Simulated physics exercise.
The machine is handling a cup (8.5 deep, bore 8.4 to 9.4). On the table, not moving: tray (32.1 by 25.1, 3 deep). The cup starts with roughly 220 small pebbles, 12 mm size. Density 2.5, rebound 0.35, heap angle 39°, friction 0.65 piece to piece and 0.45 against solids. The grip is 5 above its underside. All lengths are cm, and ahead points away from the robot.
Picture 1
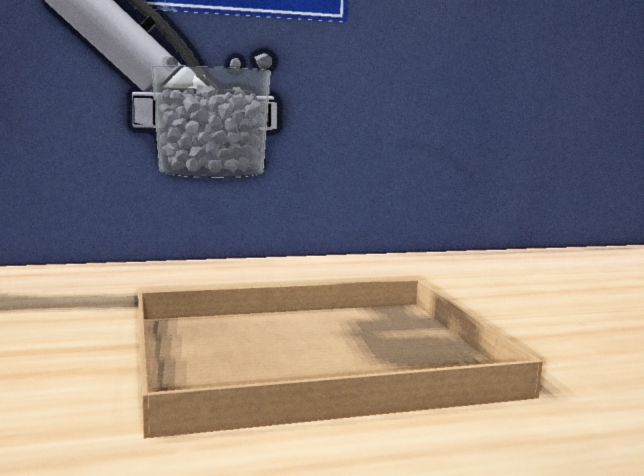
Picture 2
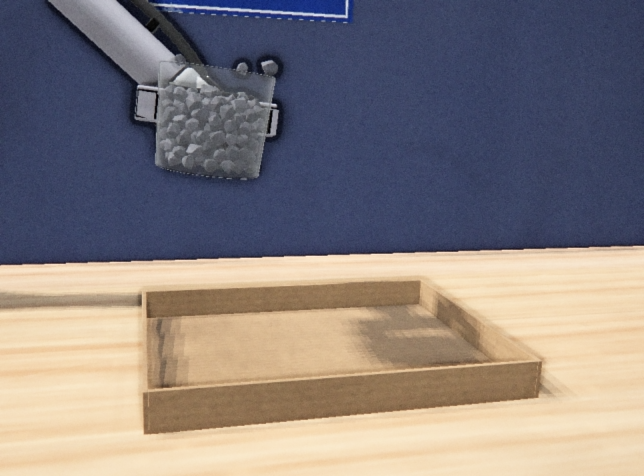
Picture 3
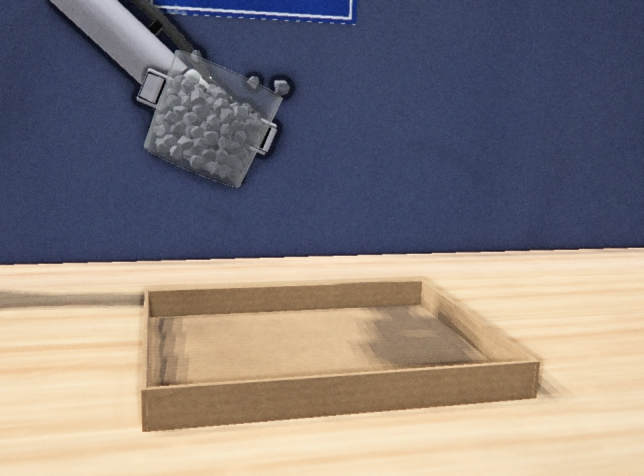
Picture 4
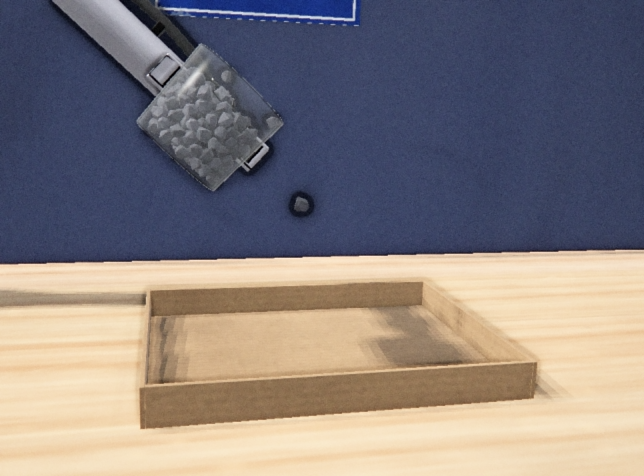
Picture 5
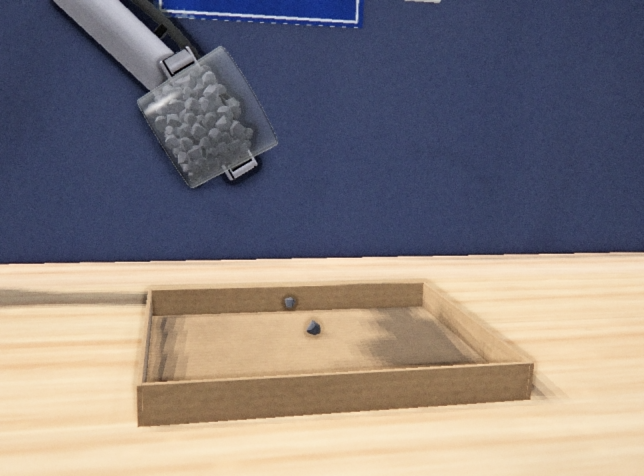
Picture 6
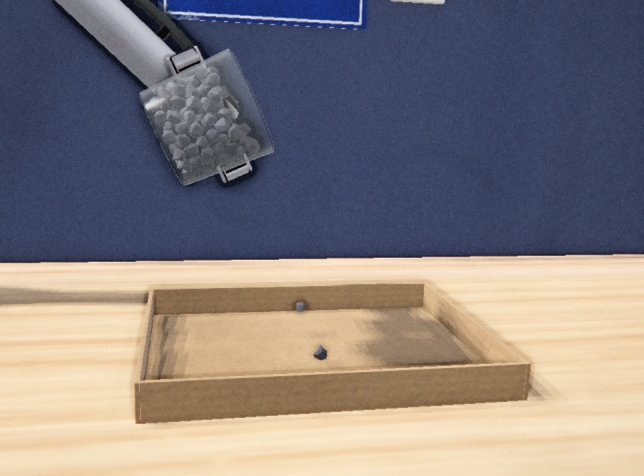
A robotic arm tilted a clear cup packed with gray pebbles above a shallow brown tray on a wooden table, and two pebbles dropped into the tray while the rest stayed inside.
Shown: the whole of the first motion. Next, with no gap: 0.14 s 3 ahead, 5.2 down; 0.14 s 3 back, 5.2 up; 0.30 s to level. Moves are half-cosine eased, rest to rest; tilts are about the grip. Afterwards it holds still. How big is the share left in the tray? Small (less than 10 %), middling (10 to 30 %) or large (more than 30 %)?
A small share, less than 10 %, ends in the tray.
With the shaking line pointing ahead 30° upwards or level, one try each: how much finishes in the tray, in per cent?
Some 45 and 25 per cent.
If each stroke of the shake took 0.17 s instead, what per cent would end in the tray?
It would be near 0 per cent.
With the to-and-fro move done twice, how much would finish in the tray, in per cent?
In that case some 5 per cent.
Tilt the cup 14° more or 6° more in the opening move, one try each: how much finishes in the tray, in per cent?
About 10 and 10 per cent.
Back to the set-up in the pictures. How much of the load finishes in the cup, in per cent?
Roughly 95 per cent.
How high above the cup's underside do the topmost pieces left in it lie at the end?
Roughly 9.0 cm.
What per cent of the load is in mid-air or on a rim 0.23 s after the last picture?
Roughly 2 per cent.
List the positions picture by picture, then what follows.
The cup middle at (212, 123), level; upper third of the load around (211, 108), from x 165 to 265, top at y 60; 216 in the cup, in the first frame.
The cup middle at (213, 123), tilted 6° forward; upper third of the load around (209, 106), from x 165 to 270, top at y 60, in the second frame.
The cup middle at (210, 123), tilted 22° forward; upper third of the load around (200, 107), from x 160 to 280, top at y 55, in the third frame.
The cup middle at (208, 122), tilted 43° forward; upper third of the load around (196, 104), from x 155 to 300, top at y 75; 214 in the cup, 2 in flight or on a rim, in the fourth frame.
The cup middle at (206, 121), tilted 59° forward; upper third of the load around (198, 101), from x 155 to 315, top at y 70; 214 in the cup, 2 in the tray, in the fifth frame.
The cup middle at (205, 121), tilted 65° forward; upper third of the load around (196, 102), from x 155 to 320, top at y 75; 214 in the cup, 2 in the tray, in the sixth frame.
Then, 0.23 s on, tilted 65° forward, highest piece 24 above the table; 210 in the cup, 2 in the tray, 4 in flight or on a rim.
Then, 0.46 s on, tilted 21° forward, highest piece 25 above the table; 208 in the cup, 8 in the tray.
Then, 0.78 s on, level, highest piece 27 above the table; 208 in the cup, 8 in the tray.
Then, 1.83 s on, level, highest piece 27 above the table; 208 in the cup, 8 in the tray.
In the end, 208 in the cup, 8 in the tray. That is 4 % in the tray.
